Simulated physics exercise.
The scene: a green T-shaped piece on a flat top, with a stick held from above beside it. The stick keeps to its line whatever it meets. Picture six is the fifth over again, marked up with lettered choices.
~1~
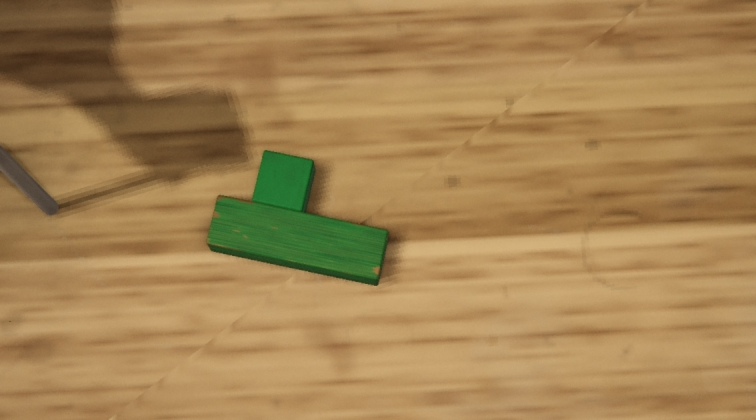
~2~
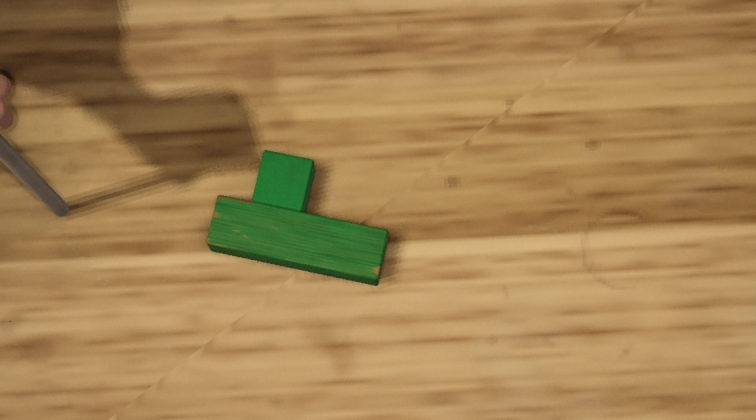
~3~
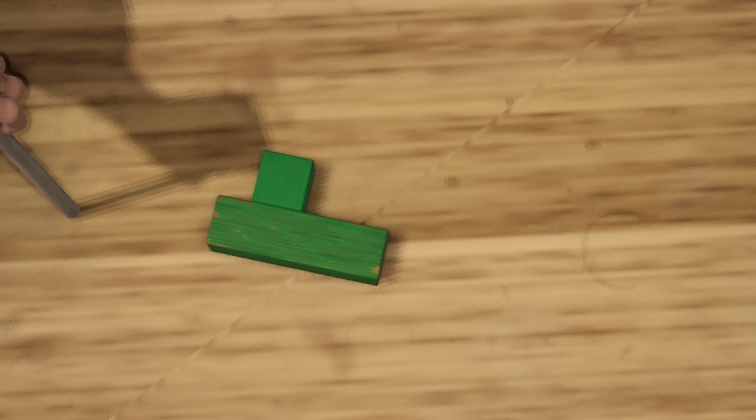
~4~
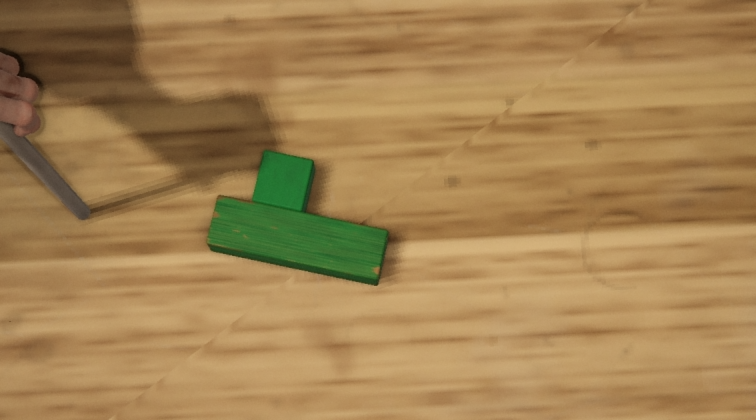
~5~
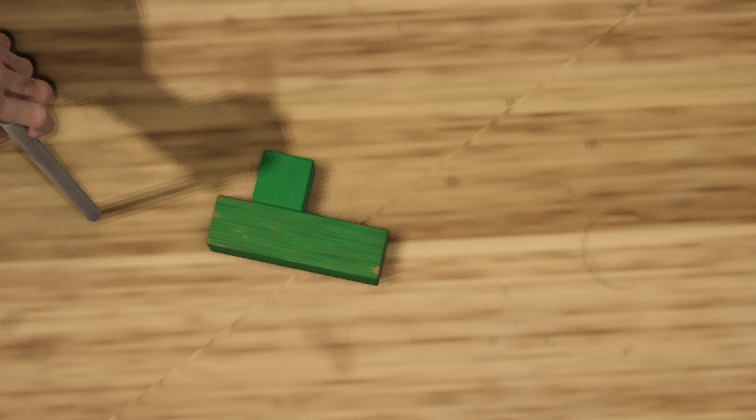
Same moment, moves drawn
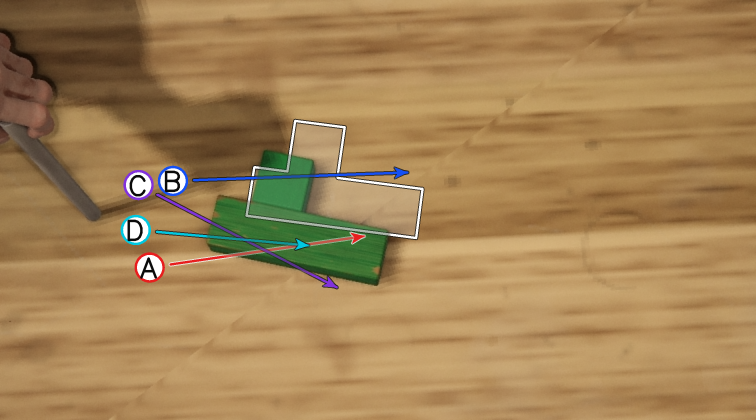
At the start, a green T-shaped piece lies on a wood-grained surface, with the tip of a grey stick at the left edge. The stick slides slowly a short way right as the fingers holding it come into view, its shadow shifting too, while the green piece stays still.
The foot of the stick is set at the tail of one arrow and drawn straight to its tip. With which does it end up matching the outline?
Arrow A does it.
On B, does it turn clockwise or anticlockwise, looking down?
Clockwise.
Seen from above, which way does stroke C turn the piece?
It turns anticlockwise.
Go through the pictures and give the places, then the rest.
In the first picture, green T-shaped piece (298, 236).
In the second picture, green T-shaped piece (298, 236).
In the third picture, green T-shaped piece (298, 236).
In the fourth picture, green T-shaped piece (298, 236).
In the fifth picture, green T-shaped piece (298, 236).
On the marked copy, A from (170, 264) to (364, 236); B from (194, 180) to (408, 172); C from (157, 195) to (337, 287); D from (157, 232) to (309, 246).
Taking A. A third of the way, foot of the stick (242, 255), piece (300, 231).
Two thirds of the way, foot of the stick (311, 245), piece (321, 205).
When it is over, foot of the stick (364, 237), piece (334, 192); it fills the outline.
As for the rest, B leaves the piece out of the outline, at (337, 251); C leaves the piece out of the outline, at (422, 239); D leaves the piece out of the outline, at (402, 225).
